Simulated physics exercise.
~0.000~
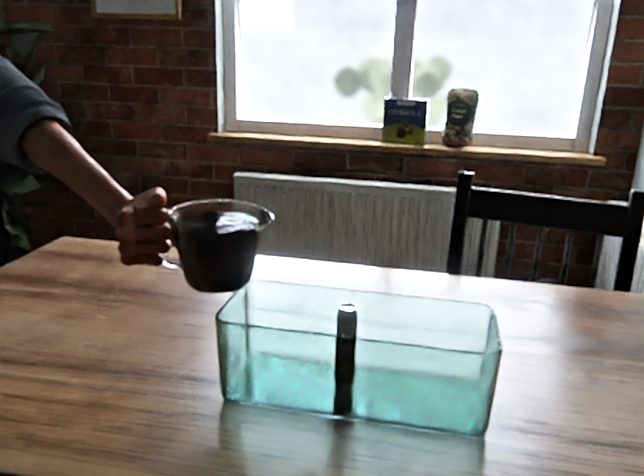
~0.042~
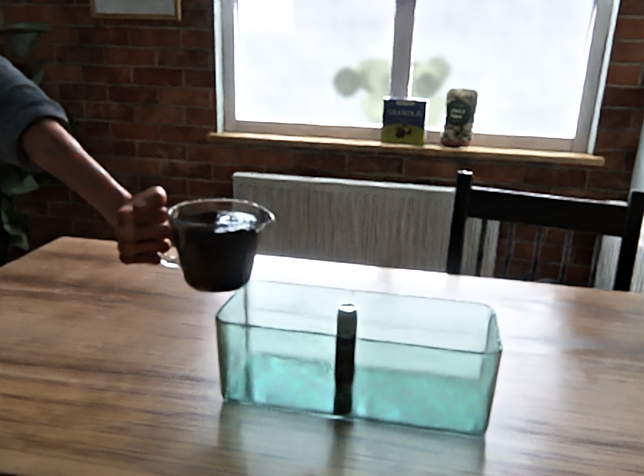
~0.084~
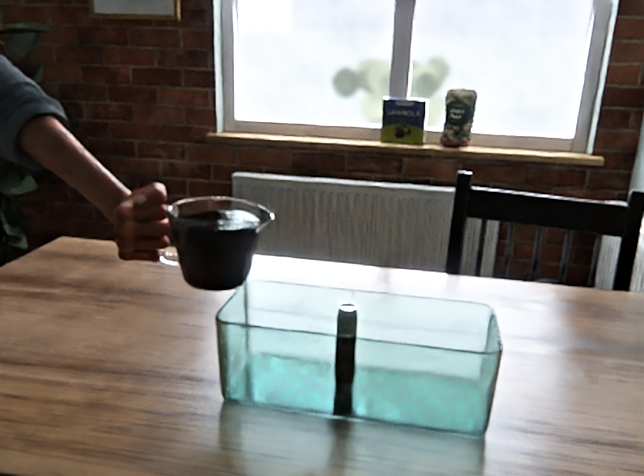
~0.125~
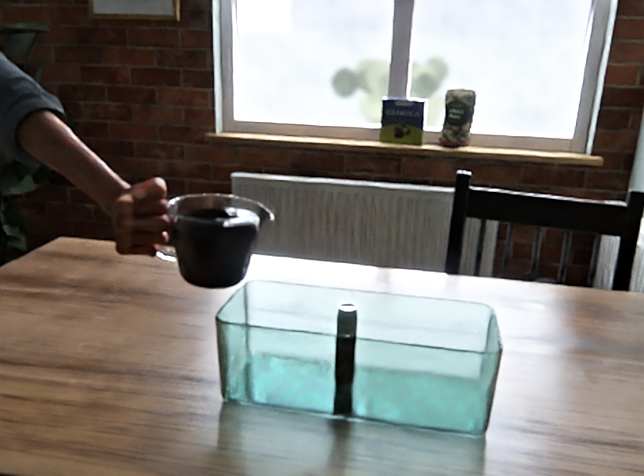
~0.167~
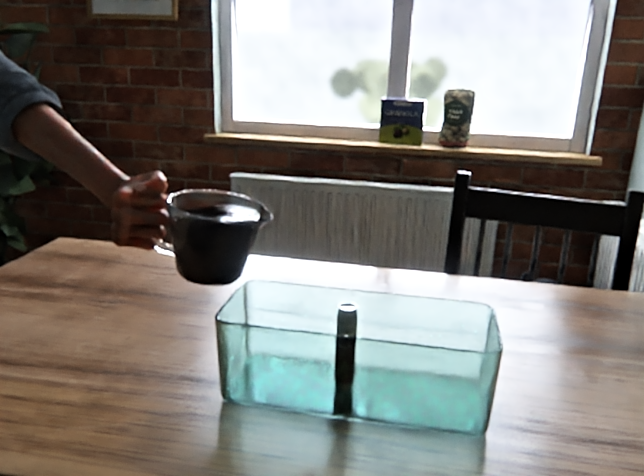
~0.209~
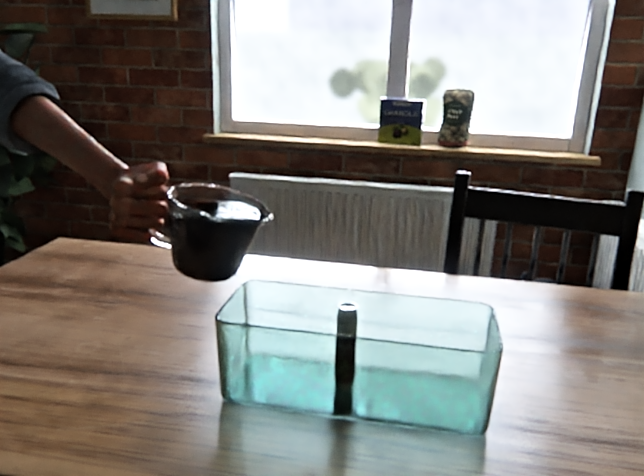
In this clip, a hand holds a clear flared jug of dark wine above a wooden table, to the left of a long greenish glass basin, and slowly tilts it slightly to the right while the basin stays still.
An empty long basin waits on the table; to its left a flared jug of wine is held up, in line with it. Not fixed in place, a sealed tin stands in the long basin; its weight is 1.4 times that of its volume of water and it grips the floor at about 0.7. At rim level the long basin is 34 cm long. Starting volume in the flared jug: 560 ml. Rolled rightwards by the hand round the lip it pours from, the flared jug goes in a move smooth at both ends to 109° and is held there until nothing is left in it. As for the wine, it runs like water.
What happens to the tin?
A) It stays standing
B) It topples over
The answer is B.
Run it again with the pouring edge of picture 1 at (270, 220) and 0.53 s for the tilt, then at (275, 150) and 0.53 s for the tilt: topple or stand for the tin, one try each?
Try 1: Tipped over; try 2: Still standing.
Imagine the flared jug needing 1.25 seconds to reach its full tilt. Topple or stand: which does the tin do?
So the tin will tip over.
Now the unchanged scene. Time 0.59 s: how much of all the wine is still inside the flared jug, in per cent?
Remaining: Near 64 % of the total.
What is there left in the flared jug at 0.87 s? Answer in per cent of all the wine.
About 6 % is still there.
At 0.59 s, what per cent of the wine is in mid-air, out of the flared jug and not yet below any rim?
Close to 28 per cent, I'd say.
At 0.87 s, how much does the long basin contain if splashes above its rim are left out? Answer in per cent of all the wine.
Looks like about 70 % of the whole amount.
After 0.59 s the tilt is 72° and 65 per cent is still to pour; the tin stands where it began.
After 0.87 s the tilt is 106° and 6 per cent is still to pour; the tin leans 41°.
After 1.15 s the tilt is 109° and 0 per cent is still to pour; the tin lies on its side.
After 1.47 s the tilt is 109° and 0 per cent is still to pour; the tin lies on its side.
In the end the tin lies on its side.
